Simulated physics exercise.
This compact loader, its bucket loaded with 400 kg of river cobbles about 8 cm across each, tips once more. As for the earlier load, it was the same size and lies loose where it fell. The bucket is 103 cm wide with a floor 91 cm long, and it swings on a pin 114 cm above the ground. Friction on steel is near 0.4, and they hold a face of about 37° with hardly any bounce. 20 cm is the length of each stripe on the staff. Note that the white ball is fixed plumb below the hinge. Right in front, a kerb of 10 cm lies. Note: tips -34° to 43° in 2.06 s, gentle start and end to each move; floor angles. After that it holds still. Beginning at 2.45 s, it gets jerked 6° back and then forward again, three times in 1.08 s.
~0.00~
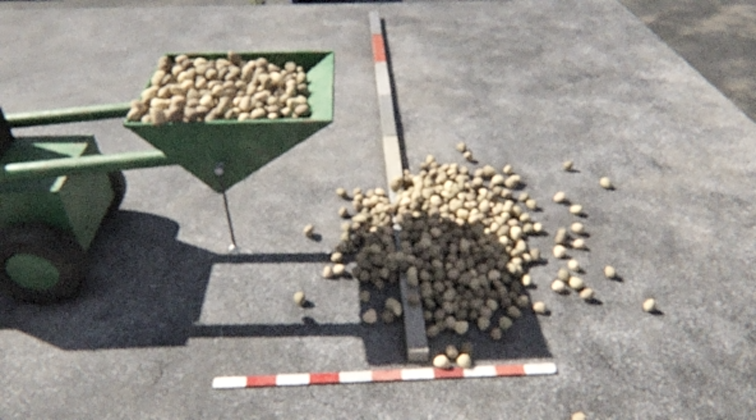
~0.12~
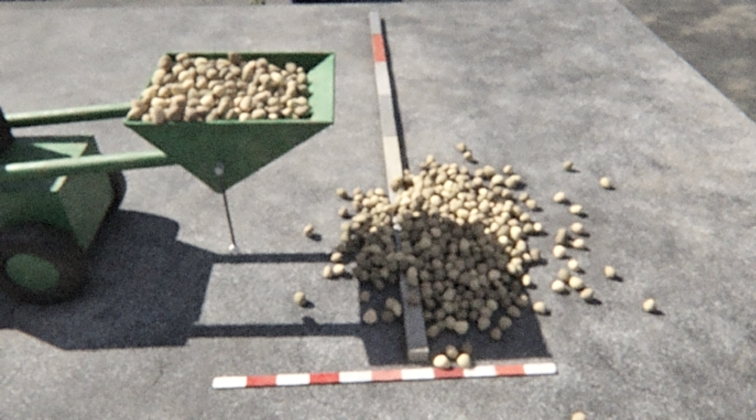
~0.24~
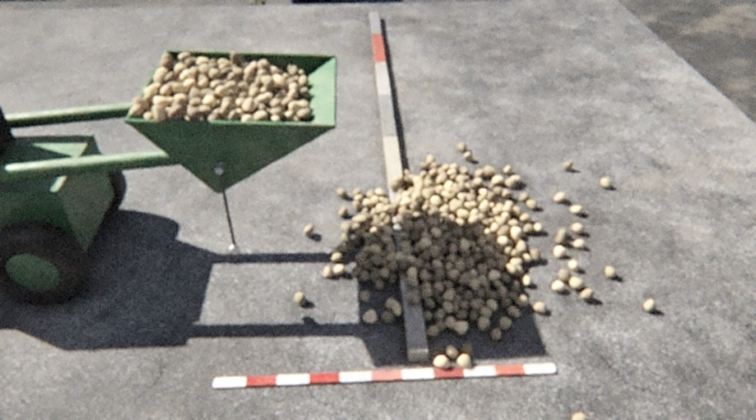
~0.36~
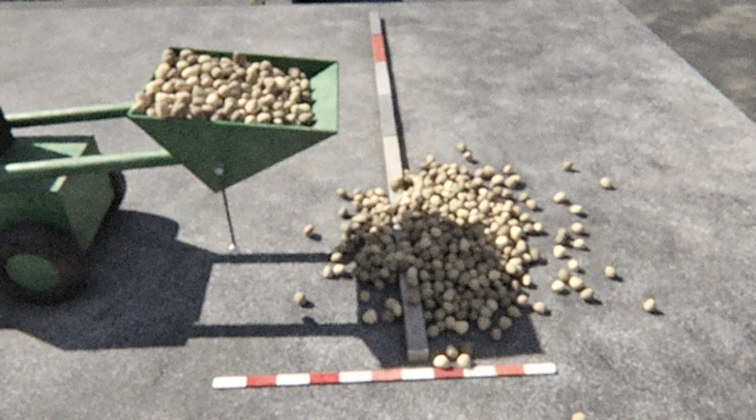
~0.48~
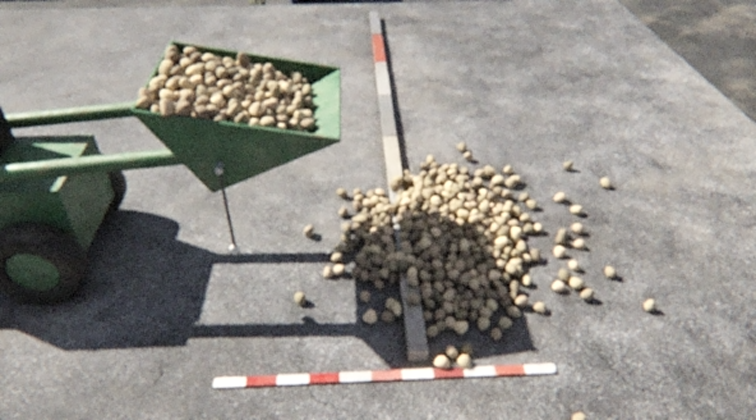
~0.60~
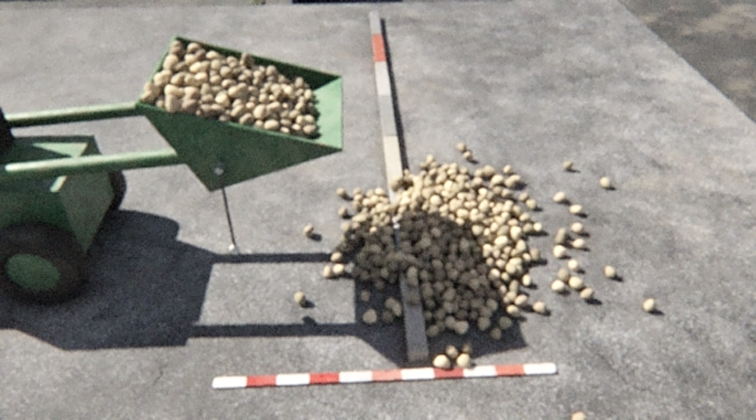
A green loader bucket full of rounded stones slowly tilting forward beside a loose pile lying across a kerb on grey ground.
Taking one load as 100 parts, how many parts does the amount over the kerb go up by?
3 parts.
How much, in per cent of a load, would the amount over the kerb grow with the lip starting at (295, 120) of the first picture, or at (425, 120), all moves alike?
Roughly 0 and 70 per cent, in that order.
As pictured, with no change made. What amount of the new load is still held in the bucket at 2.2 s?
Roughly 15 per cent remains inside.
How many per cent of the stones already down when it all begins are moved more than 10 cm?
About 0 %.
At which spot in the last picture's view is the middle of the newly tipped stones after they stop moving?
In the last view, somewhere near (351, 234).
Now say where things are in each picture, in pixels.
The bucket is at -34°, its lip at (333, 121); the top of the load is at (204, 70). The earlier load is highest near (425, 213), 23 cm above ground level, 20 % on this side of the kerb, 80 % over the kerb, in the first frame.
The bucket is at -33°, its lip at (333, 123); the top of the load is at (191, 71); the stones move at 0.1 m/s on average, in the second frame.
The bucket is at -31°, its lip at (335, 126); the top of the load is at (186, 71); the stones move at 0.1 m/s on average, in the third frame.
Lip at (338, 133), floor tilted -28°, highest stones at (177, 69); the stones move at 0.1 m/s on average, in the fourth frame.
Lip at (340, 140), floor tilted -23°, highest stones at (181, 65); the stones move at 0.2 m/s on average, in the fifth frame.
The bucket is at -18°, its lip at (342, 150); the top of the load is at (183, 59); the stones move at 0.2 m/s on average, in the sixth frame.
After 1.5 s the floor is at 31°; in per cent of one load, 91 in the bucket, 29 on this side of the kerb, 80 over the kerb; the foremost stones are at (590, 222).
After 2.2 s the floor is at 43°; in per cent of one load, 13 in the bucket, 106 on this side of the kerb, 82 over the kerb; the foremost stones are at (590, 222).
After 4.0 s the floor is at 43°; in per cent of one load, 0 in the bucket, 117 on this side of the kerb, 83 over the kerb; the foremost stones are at (590, 222).
After 6.6 s the floor is at 43°; in per cent of one load, 0 in the bucket, 117 on this side of the kerb, 83 over the kerb; the foremost stones are at (590, 222). Net gain over the kerb, 3.
